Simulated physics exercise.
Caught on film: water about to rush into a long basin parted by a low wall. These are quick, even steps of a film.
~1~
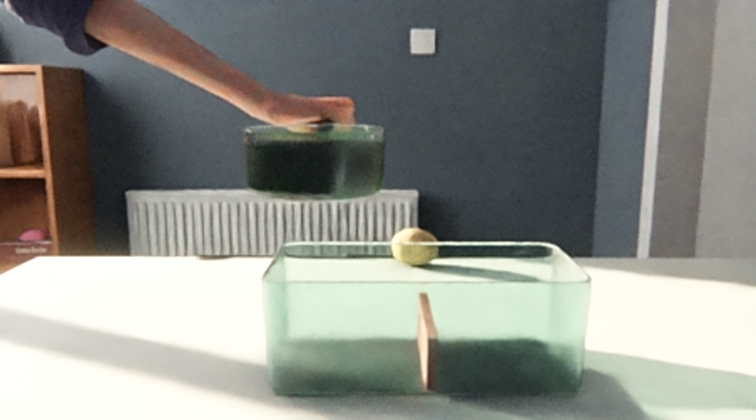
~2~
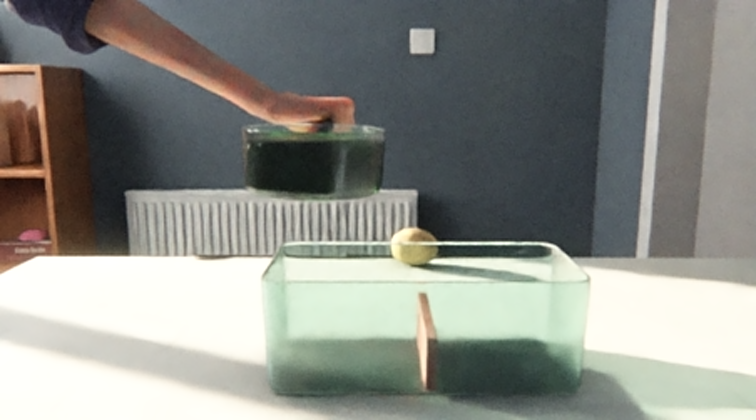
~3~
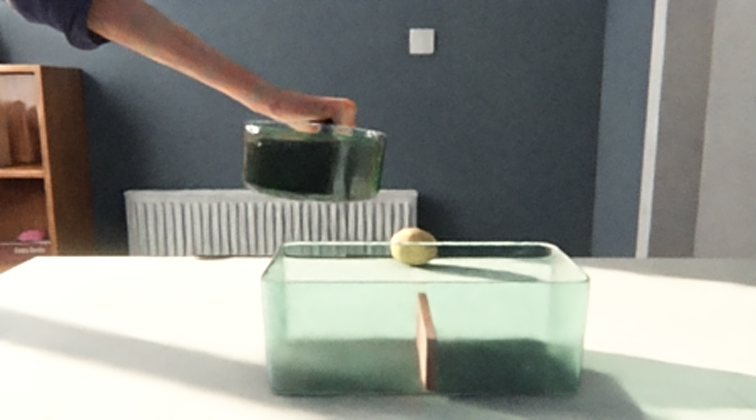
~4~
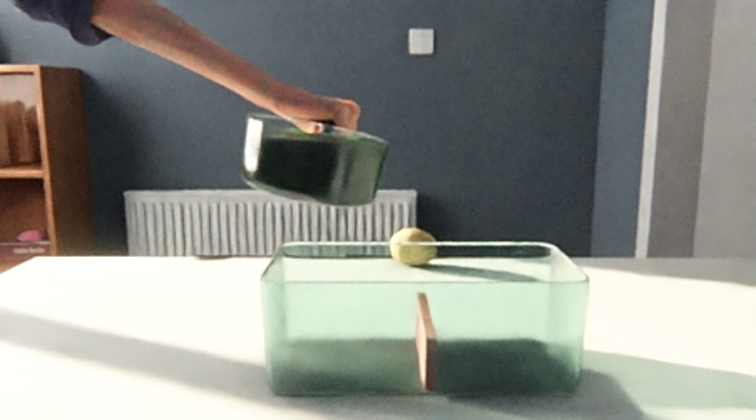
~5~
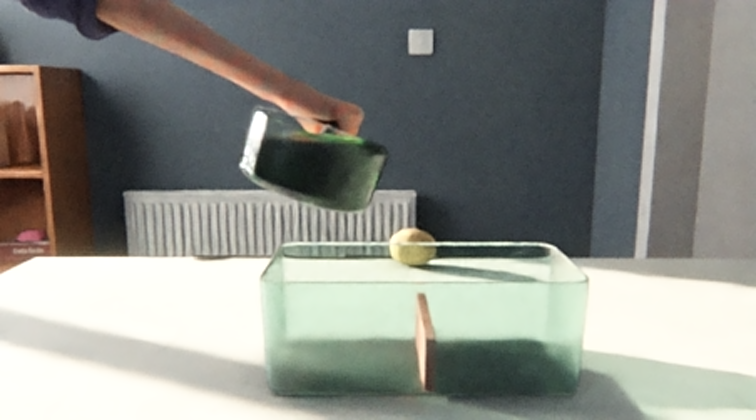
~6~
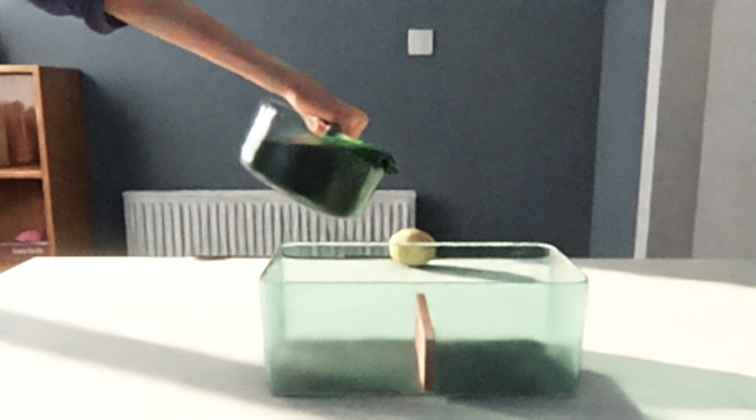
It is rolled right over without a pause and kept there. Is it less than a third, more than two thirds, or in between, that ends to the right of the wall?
It comes to from a third to two thirds.
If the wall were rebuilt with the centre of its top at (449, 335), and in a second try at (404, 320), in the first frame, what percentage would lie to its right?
Roughly 35 per cent, and 75 per cent.
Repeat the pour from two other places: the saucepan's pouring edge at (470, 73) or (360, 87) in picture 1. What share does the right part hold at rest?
First some 85, then 40 per cent.
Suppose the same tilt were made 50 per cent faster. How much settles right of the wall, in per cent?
It comes to 40 per cent or so.
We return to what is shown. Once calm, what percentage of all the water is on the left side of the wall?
Roughly 45 in a hundred.
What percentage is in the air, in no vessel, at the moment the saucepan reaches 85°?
Some 35 per cent.
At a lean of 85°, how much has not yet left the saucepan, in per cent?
Some 25 per cent.
A moment on, the saucepan is tipped on its side and 27 per cent is still to pour, 8 is left of the wall and 32 right of it.
Next, the saucepan is tipped on its side and 7 per cent is still to pour, 35 is left of the wall and 54 right of it.
Then the saucepan is tipped on its side and 1 per cent is still to pour, 43 is left of the wall and 53 right of it.
Later the saucepan is tipped on its side and 0 per cent is still to pour, 45 is left of the wall and 54 right of it.
In the end 46 per cent lies left of the wall, 54 right of it and 1 outside.
